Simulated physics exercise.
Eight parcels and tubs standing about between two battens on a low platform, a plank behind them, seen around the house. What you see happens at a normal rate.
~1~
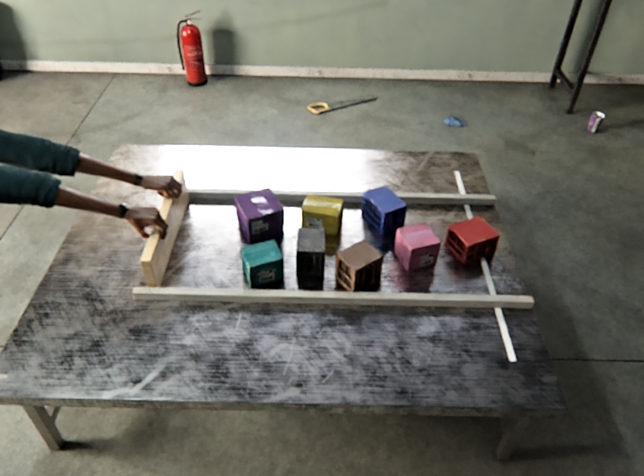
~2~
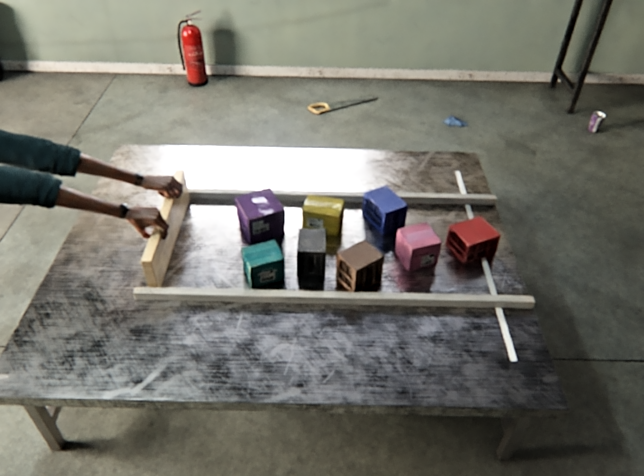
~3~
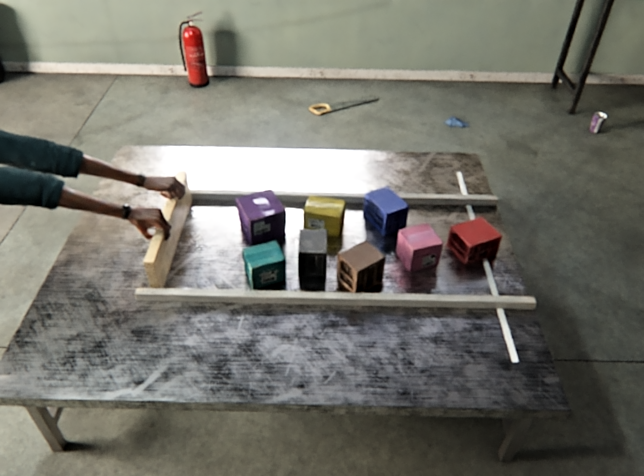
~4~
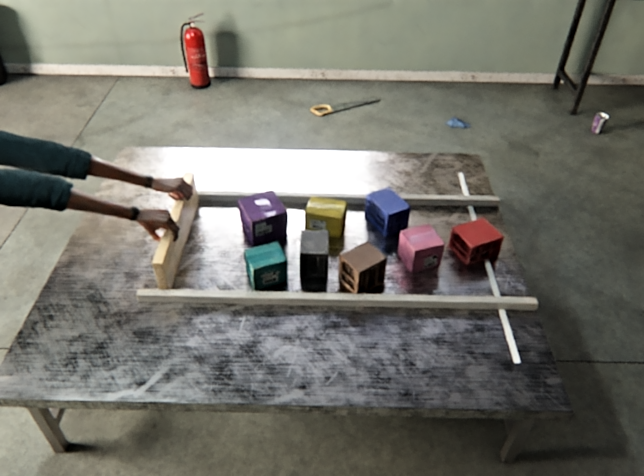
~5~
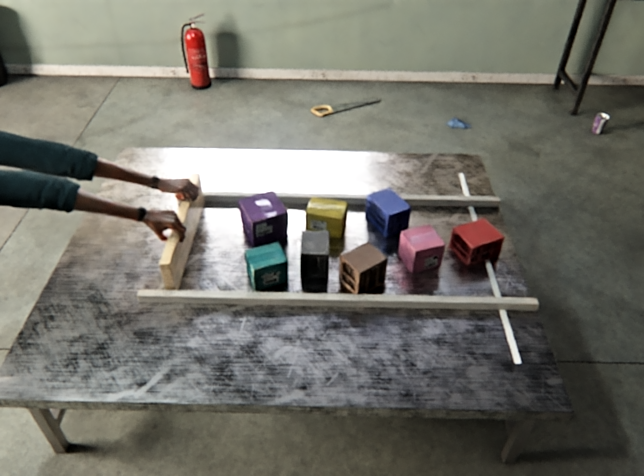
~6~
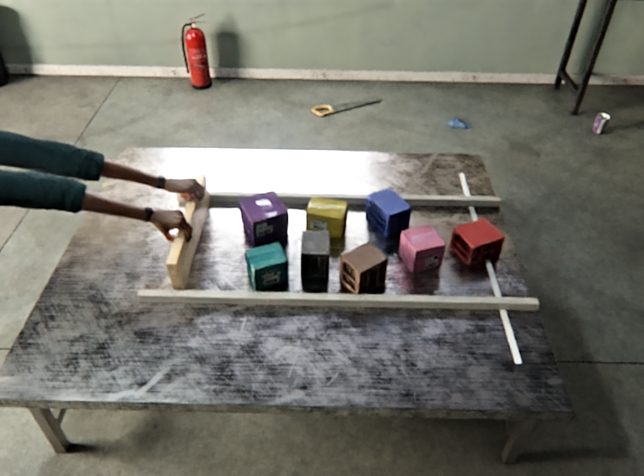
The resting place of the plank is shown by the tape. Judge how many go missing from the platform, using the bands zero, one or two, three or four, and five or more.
My judgement: Five or more go missing.
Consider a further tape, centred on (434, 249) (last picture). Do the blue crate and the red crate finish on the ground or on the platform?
The blue crate comes off and the red crate comes off.
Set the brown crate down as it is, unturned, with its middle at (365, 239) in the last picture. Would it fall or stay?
Put there, it simply leaves the top.
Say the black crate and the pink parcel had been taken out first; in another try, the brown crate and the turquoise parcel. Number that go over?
The count is 4 in one try and 4 in the other, in that order.
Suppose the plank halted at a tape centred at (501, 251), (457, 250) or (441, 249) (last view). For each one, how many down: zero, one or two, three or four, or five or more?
Going through the places as listed, I'd say more than four, then either three or four, then just one or two.
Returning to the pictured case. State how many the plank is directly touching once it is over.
I count 2 of them.
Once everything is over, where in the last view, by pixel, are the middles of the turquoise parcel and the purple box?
Final positions - turquoise parcel around (517, 277), purple box around (503, 227).
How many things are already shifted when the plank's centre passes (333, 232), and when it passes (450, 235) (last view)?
So 6, and at the other place 8.
Soon after, none off yet; red crate at rest near (477, 242); pink parcel at rest near (421, 249); blue crate at rest near (388, 212).
Then, none off yet; red crate at rest near (477, 242); pink parcel moved a little near (429, 248); blue crate moved about its own width near (443, 210).
Further on, none off yet; red crate tipped a little near (529, 239); pink parcel moved well along near (500, 245); blue crate moved well along near (511, 209).
At rest, the number that fall off is five or more; fallen, black crate, yellow parcel, brown crate, blue crate, pink parcel and red crate.
